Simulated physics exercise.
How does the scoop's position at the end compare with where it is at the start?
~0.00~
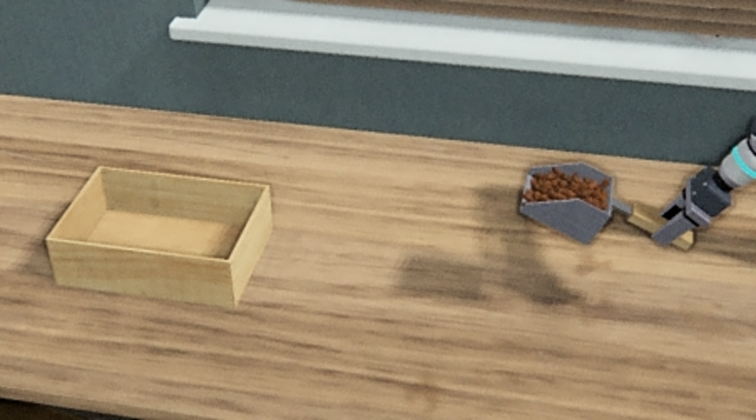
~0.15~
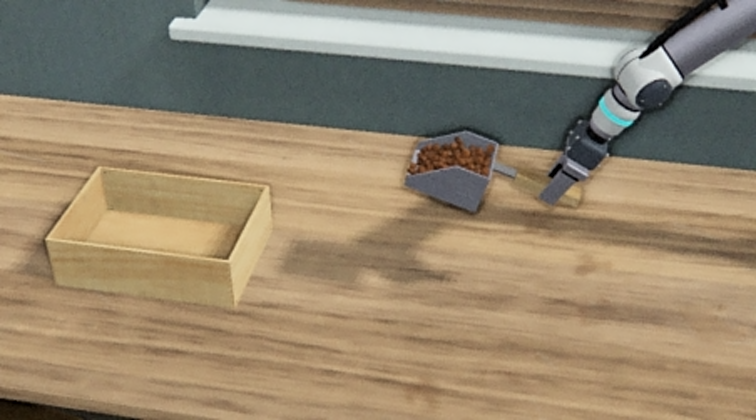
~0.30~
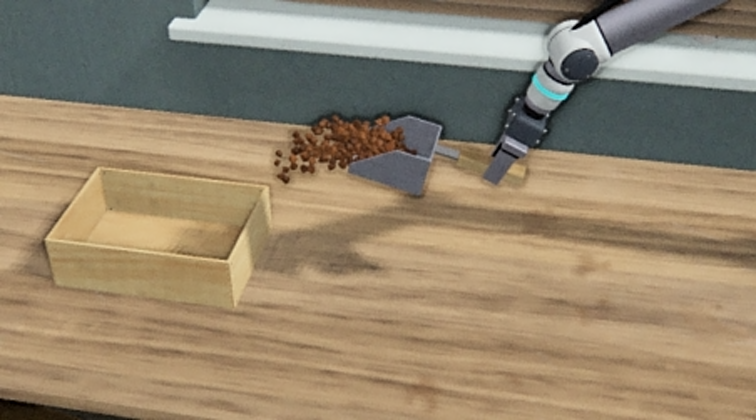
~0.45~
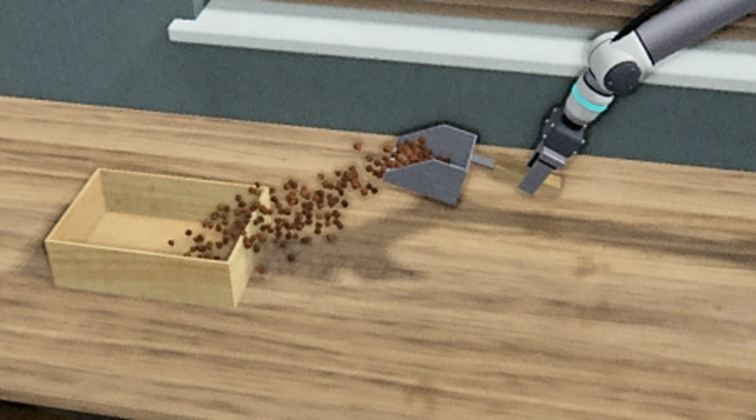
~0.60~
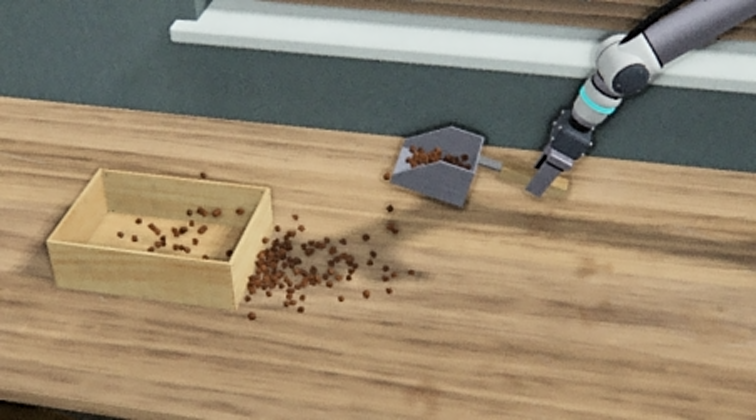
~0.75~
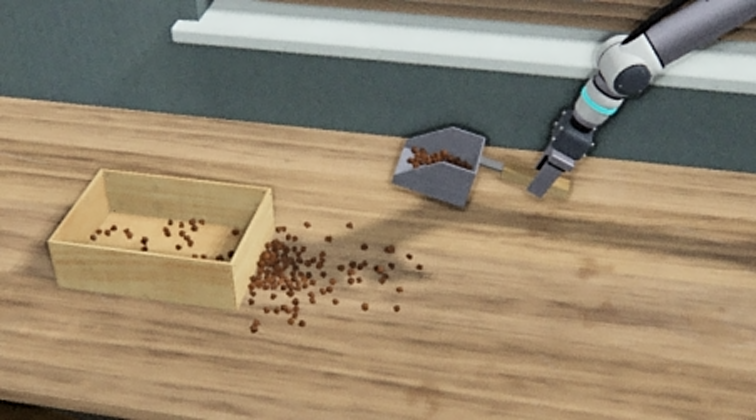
It starts on the right side of the view and ends further left, nearer the middle and closer to the box, and also a little higher up in view.
